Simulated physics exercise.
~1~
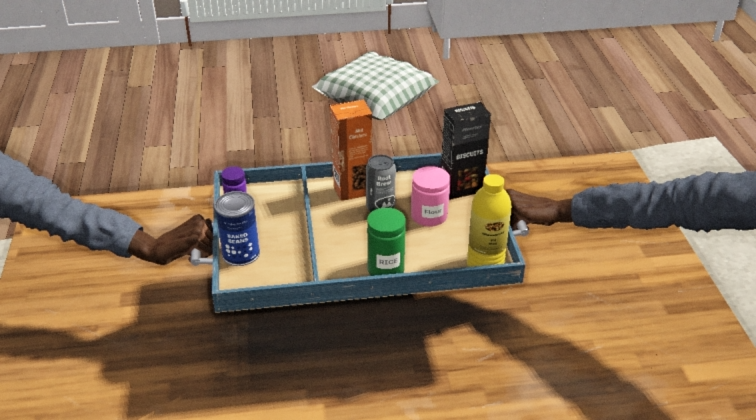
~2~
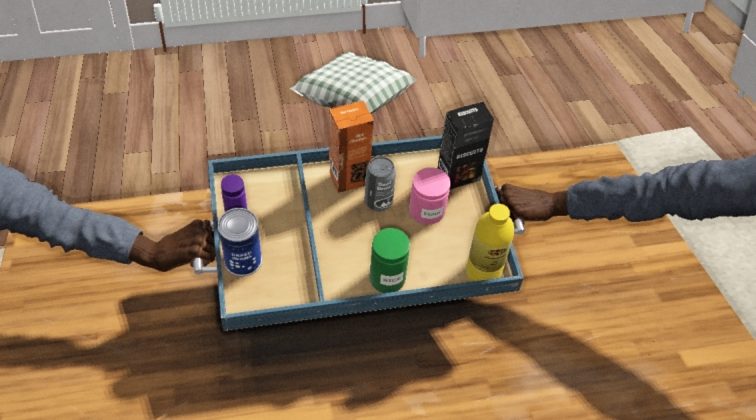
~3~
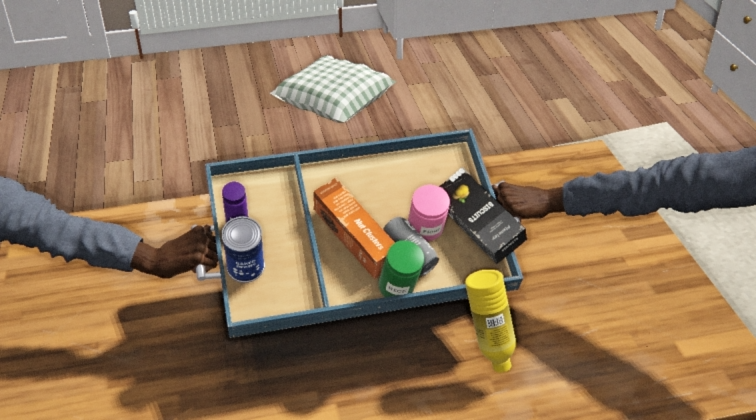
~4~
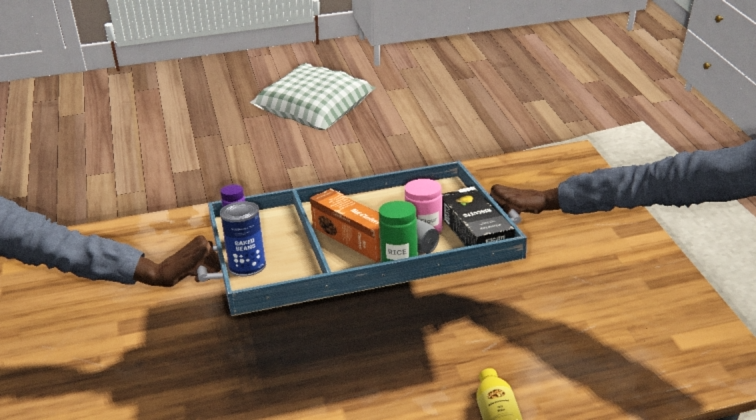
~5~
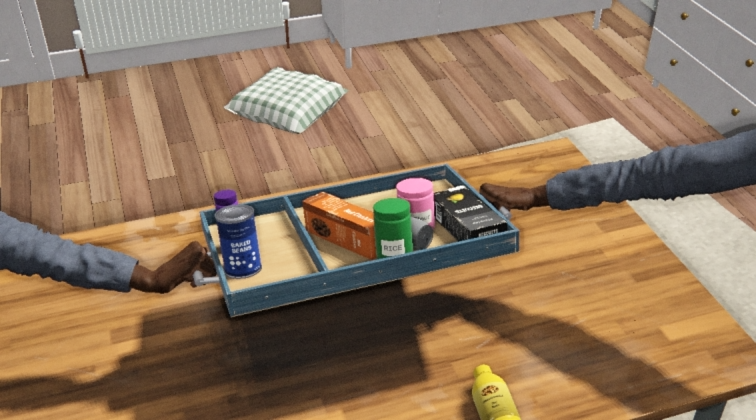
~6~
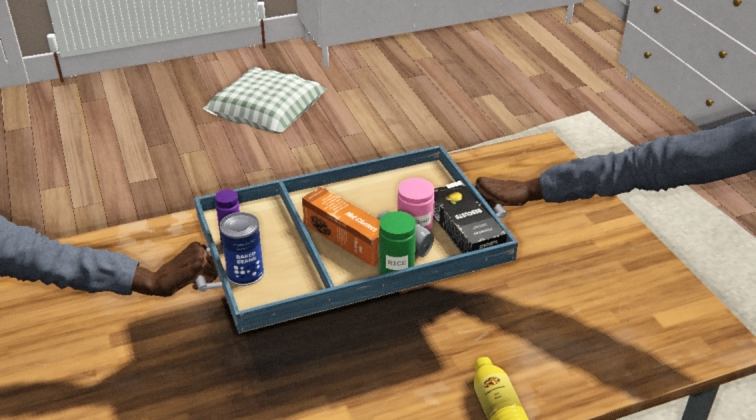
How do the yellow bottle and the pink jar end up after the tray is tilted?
The yellow bottle ends tipped over on the table, while the pink jar is still standing upright on the tray.
The clip shows two hands tilting a blue tray of containers above a wooden table, its near side dipping first. The yellow bottle falls off and ends lying on the table, while both cartons and the grey can topple and stay on the tray.
